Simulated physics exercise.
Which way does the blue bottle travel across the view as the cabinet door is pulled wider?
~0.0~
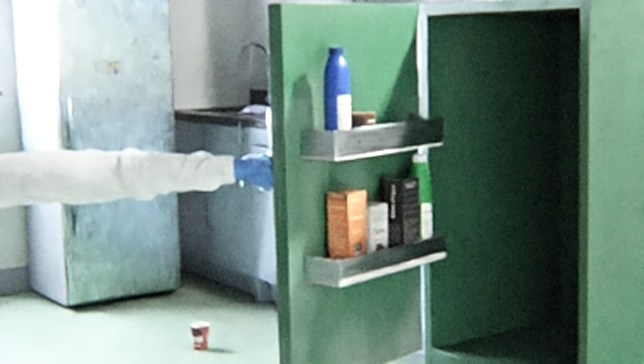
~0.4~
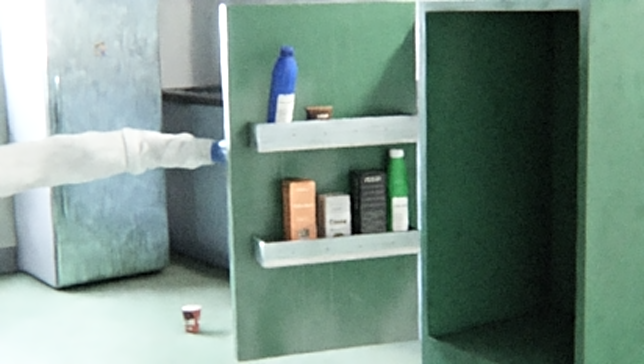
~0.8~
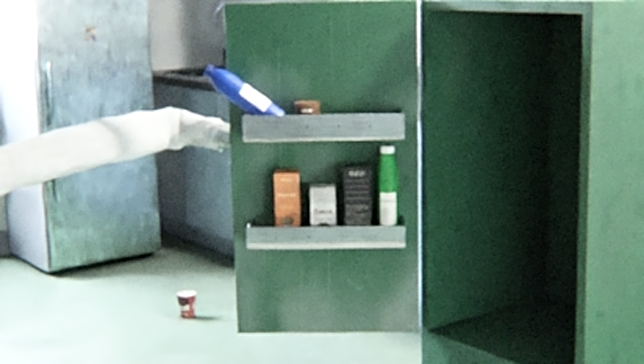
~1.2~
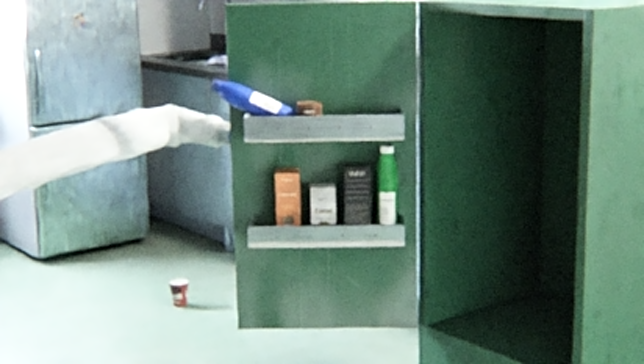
The blue bottle moves to the left, carried along with the door and tipping over toward the door's free edge.
